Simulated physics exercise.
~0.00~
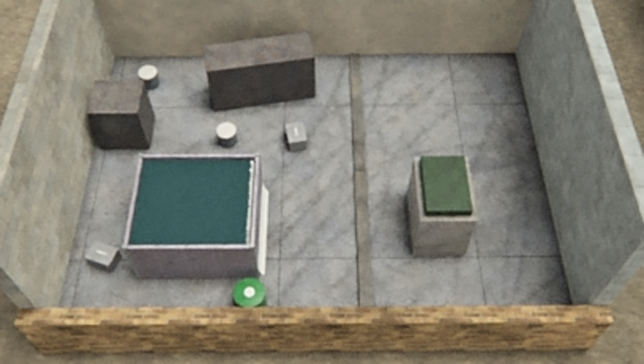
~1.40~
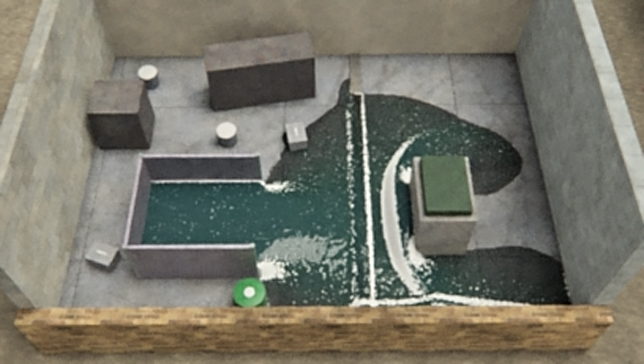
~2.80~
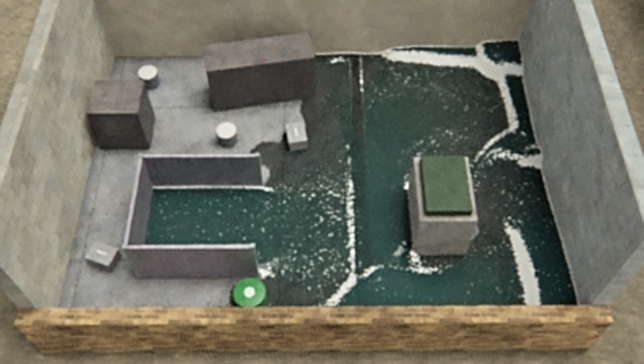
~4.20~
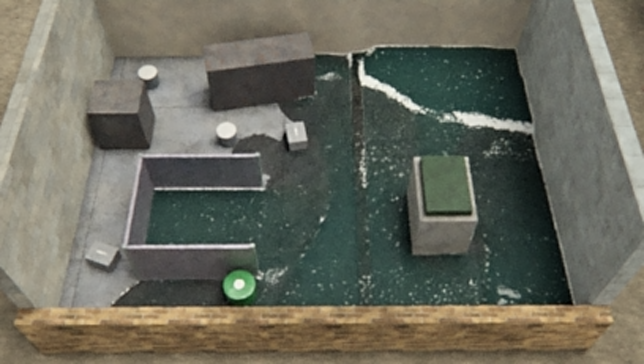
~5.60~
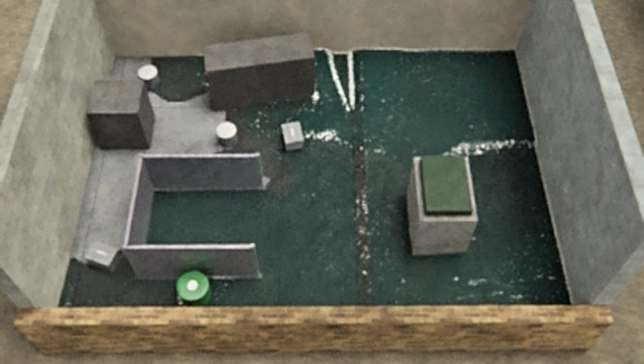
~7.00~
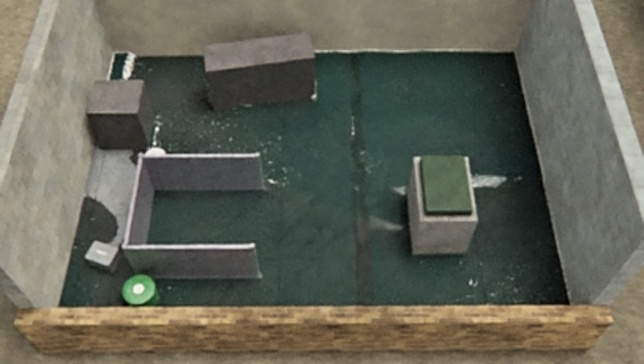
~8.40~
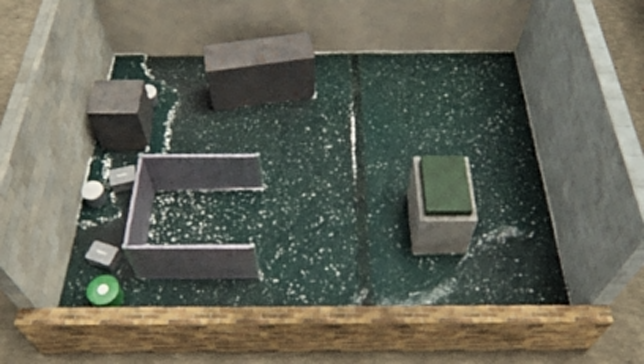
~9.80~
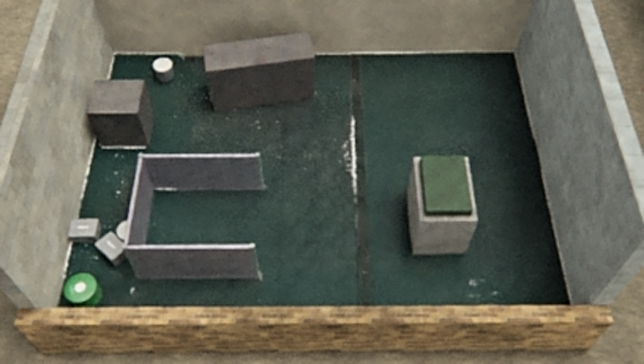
Tank of dark green water bursting open on a walled concrete pad, flooding it and drifting tubs and small pails leftward.
